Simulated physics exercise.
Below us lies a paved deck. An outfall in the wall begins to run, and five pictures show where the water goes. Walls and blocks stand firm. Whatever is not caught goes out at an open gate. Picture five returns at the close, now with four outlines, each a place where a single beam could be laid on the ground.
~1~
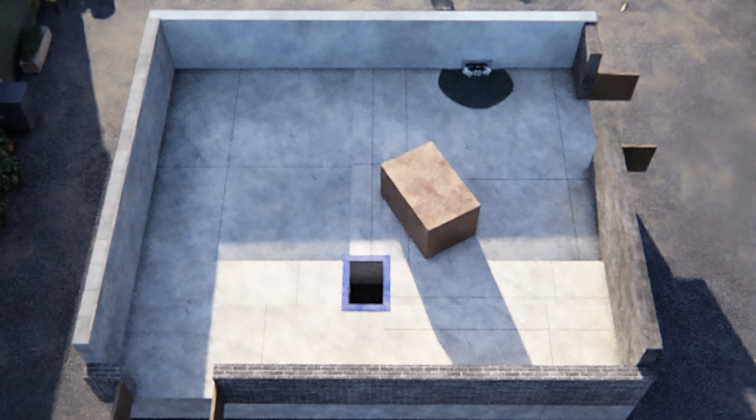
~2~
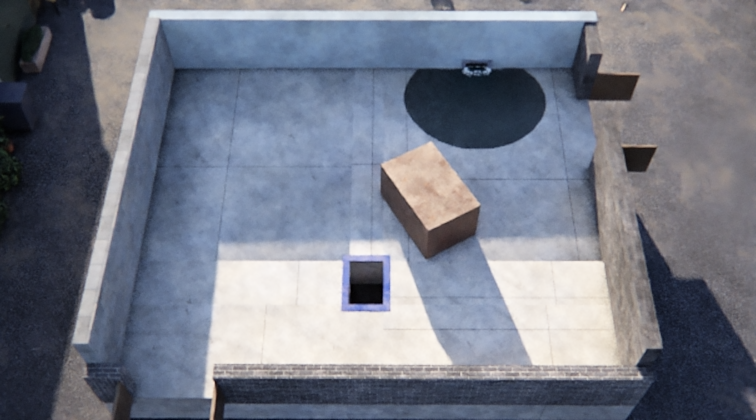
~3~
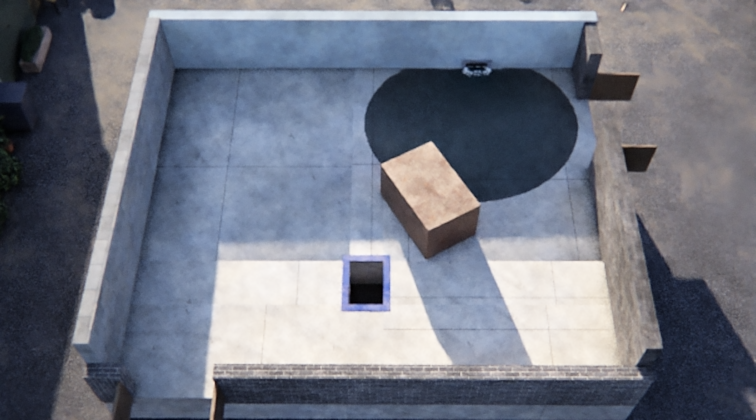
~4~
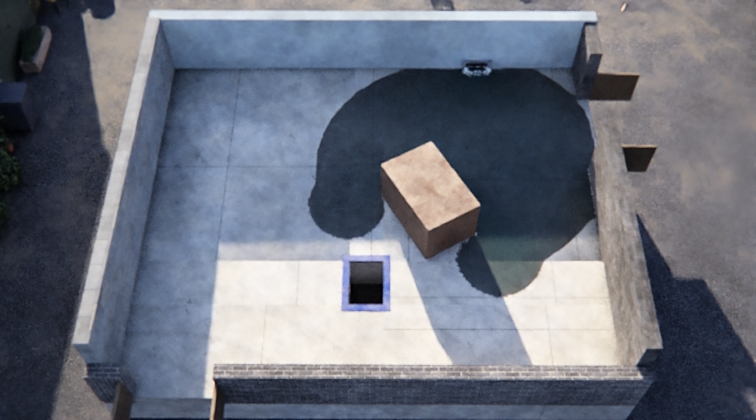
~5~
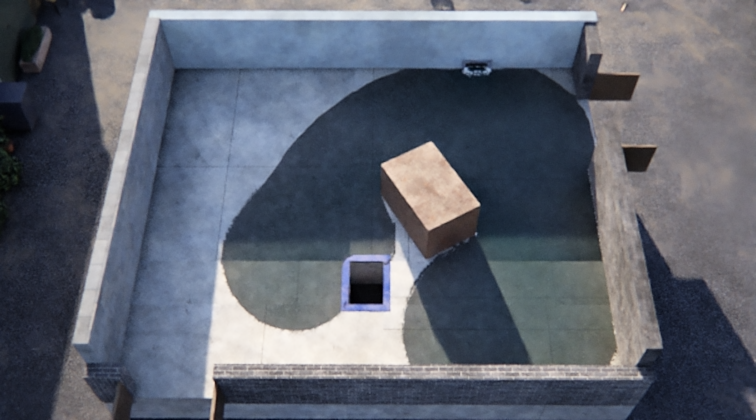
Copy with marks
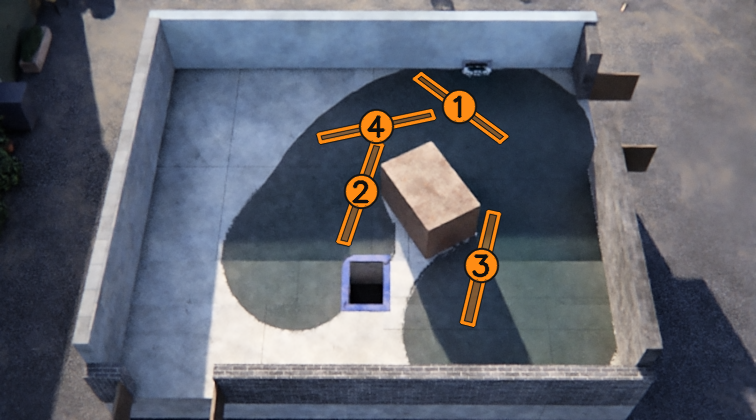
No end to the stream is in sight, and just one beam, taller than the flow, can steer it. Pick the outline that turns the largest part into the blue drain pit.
Go for 2.
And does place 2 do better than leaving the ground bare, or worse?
Place 2 is better.
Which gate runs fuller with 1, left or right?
The left one.
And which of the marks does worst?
Place 1.
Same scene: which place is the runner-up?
That is place 3.
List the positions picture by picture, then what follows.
Outfall at (476, 64); blue drain pit at (366, 283); open gate at (179, 384); open gate at (582, 133); water covers 2 % of the ground and shows as far out as (474, 103); blue drain pit still dry.
Water covers 8 % of the ground and shows as far out as (517, 139); blue drain pit still dry.
Water covers 19 % of the ground and shows as far out as (494, 195); blue drain pit still dry.
Water covers 33 % of the ground and shows as far out as (495, 288); blue drain pit still dry.
Water covers 55 % of the ground and shows as far out as (250, 310); blue drain pit taking water.
On the marked copy, 1 from (417, 76) to (503, 139); 2 from (343, 242) to (377, 144); 3 from (467, 323) to (493, 212); 4 from (319, 138) to (432, 114).
Choosing 1, about 3 % of the stream runs into the blue drain pit, about 96 % out by the gates.
Choosing 2, about 17 % of the stream runs into the blue drain pit, about 82 % out by the gates.
Choosing 3, about 10 % of the stream runs into the blue drain pit, about 89 % out by the gates.
Choosing 4, about 6 % of the stream runs into the blue drain pit, about 93 % out by the gates.
